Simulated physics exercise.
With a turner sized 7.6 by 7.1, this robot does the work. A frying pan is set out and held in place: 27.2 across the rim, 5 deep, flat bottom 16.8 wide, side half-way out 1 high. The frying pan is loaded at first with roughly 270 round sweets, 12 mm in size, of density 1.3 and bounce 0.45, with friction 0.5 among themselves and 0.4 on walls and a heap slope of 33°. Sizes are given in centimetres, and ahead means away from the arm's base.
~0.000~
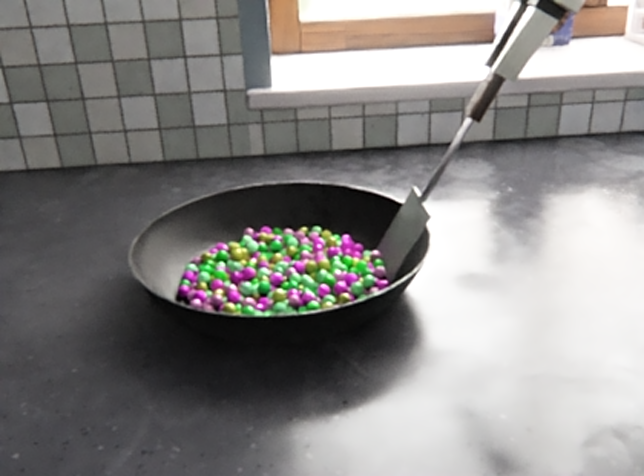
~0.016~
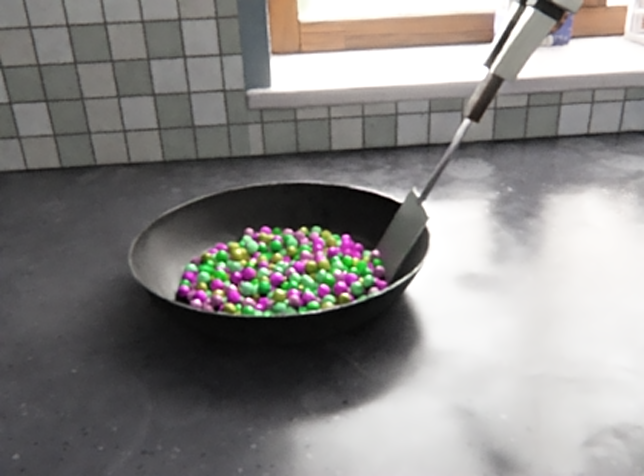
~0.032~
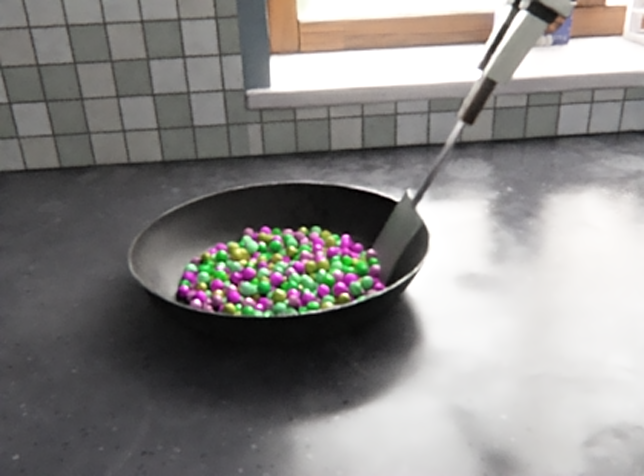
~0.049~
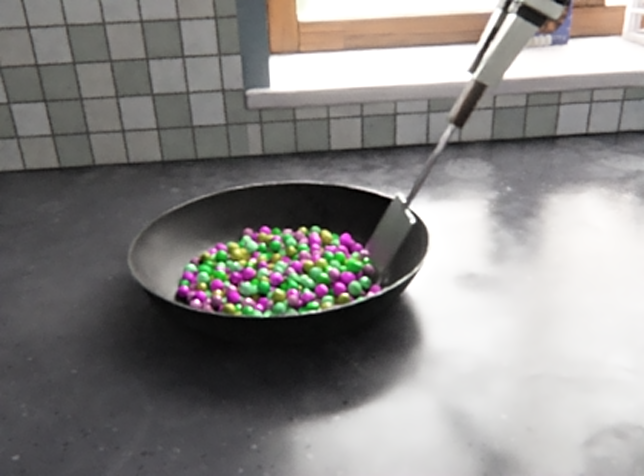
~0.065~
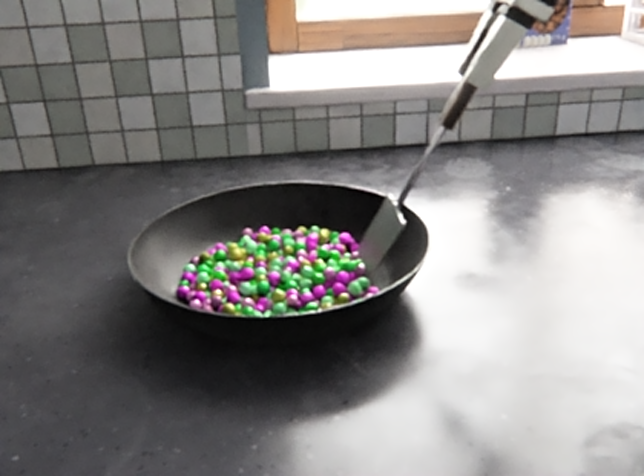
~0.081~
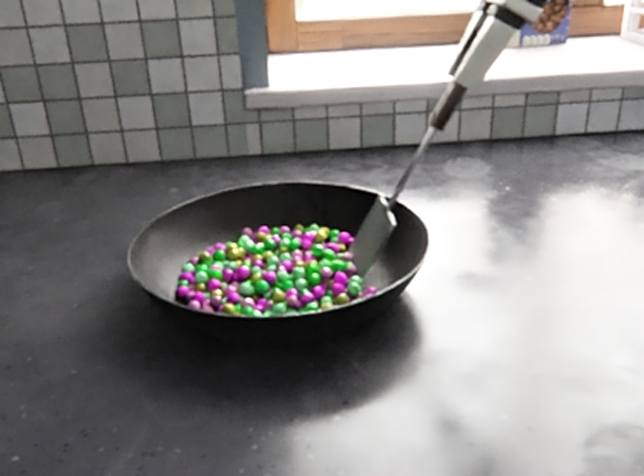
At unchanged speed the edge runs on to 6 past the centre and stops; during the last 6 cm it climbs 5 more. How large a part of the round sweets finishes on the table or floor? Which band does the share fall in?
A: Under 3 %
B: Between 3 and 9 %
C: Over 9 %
Option A: Under 3 %.
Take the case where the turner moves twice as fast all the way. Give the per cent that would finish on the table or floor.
Then about 5 per cent.
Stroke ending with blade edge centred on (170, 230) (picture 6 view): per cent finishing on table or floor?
5 %, roughly.
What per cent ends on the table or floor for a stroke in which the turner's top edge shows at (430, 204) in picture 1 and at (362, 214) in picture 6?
10 %.
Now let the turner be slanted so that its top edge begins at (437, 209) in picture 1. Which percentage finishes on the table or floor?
About 0 per cent.
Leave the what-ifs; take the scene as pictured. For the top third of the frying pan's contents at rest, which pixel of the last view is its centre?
It is centred around (205, 276).
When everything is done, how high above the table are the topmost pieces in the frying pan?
About 4.0 cm above the table.
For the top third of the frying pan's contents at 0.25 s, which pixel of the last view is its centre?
The middle sits at approx. (230, 269).
After 0.17 s, sloping 61°, highest piece 3 above the table; 270 in the frying pan.
After 0.25 s, sloping 61°, highest piece 5 above the table; 270 in the frying pan.
After 0.50 s, sloping 61°, highest piece 4 above the table; 270 in the frying pan.
After 1.55 s, sloping 61°, highest piece 4 above the table; 270 in the frying pan.
At rest, 270 in the frying pan. That is 0 % on the table or floor.
